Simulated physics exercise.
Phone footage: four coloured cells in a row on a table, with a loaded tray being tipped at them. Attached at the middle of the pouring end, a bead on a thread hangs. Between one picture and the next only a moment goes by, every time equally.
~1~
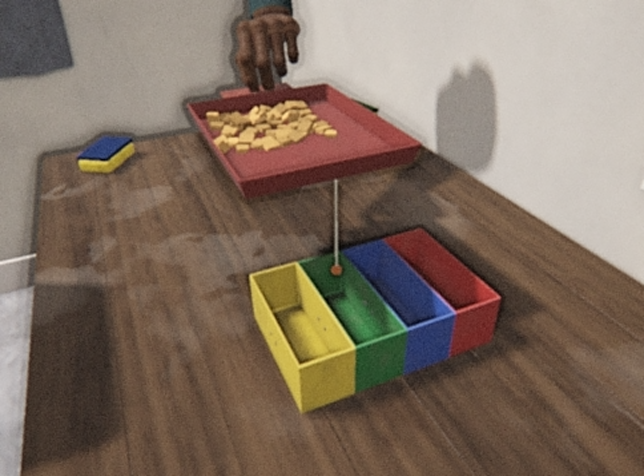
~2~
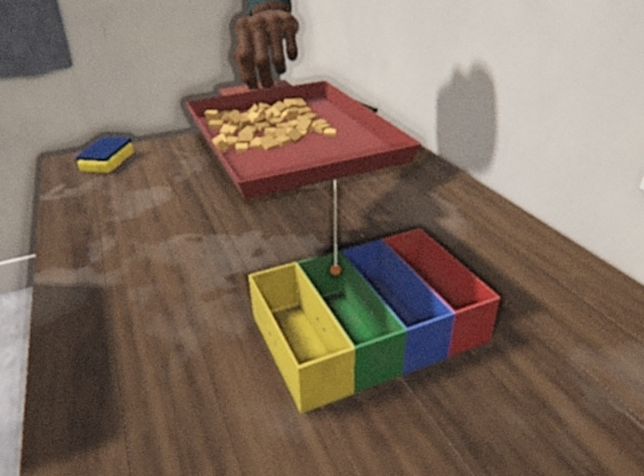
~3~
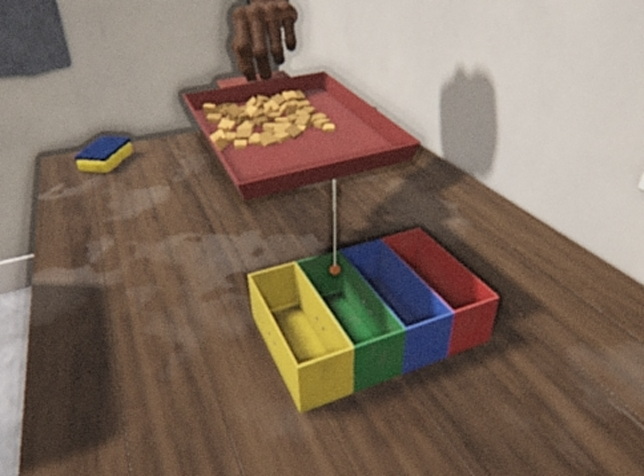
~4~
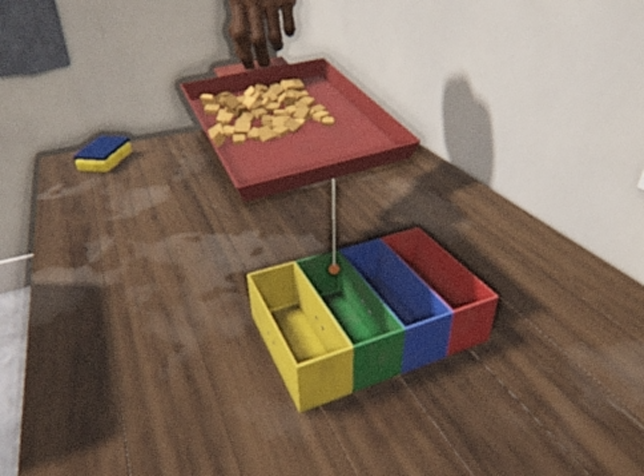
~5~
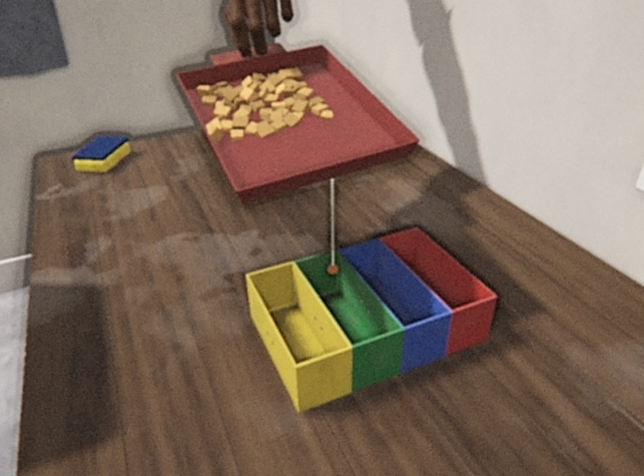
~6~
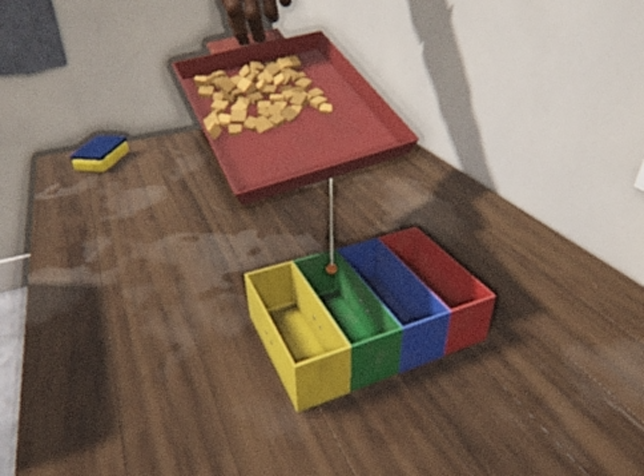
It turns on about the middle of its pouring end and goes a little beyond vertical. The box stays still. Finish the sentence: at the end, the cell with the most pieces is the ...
... Yellow one.
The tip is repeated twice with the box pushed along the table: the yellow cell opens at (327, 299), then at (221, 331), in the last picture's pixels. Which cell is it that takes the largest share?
At the first place the yellow cell, at the second the cell in green.
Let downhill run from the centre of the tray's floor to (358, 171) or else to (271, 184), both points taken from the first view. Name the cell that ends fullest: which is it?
The first time it's the cell in blue, the second time it's the yellow cell.
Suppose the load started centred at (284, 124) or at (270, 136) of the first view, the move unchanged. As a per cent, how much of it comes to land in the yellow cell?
Shares in turn: 50 % and 50 %.
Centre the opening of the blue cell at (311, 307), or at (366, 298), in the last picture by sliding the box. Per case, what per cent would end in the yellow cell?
Close to 0 in a hundred, then close to 50 in a hundred.
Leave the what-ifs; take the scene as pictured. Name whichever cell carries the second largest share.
Second: The green cell.
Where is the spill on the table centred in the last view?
I'd mark it at about (237, 373).
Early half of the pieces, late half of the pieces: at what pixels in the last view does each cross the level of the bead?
It goes through near (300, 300) first, then near (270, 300).
Soon after the last picture, tray tipped steeply; nearly all on the tray; a small part falling or outside the box.
A little later, tray tipped right over; most on the tray; a small part in the yellow cell; a small part in the green cell; a small part falling or outside the box.
Later still, tray tipped past a quarter turn; about half in the yellow cell; a small part in the green cell; about a third falling or outside the box.
At rest, tray tipped past a quarter turn; about half in the yellow cell; a small part in the green cell; none in the blue cell; none in the red cell; about a third outside the box.
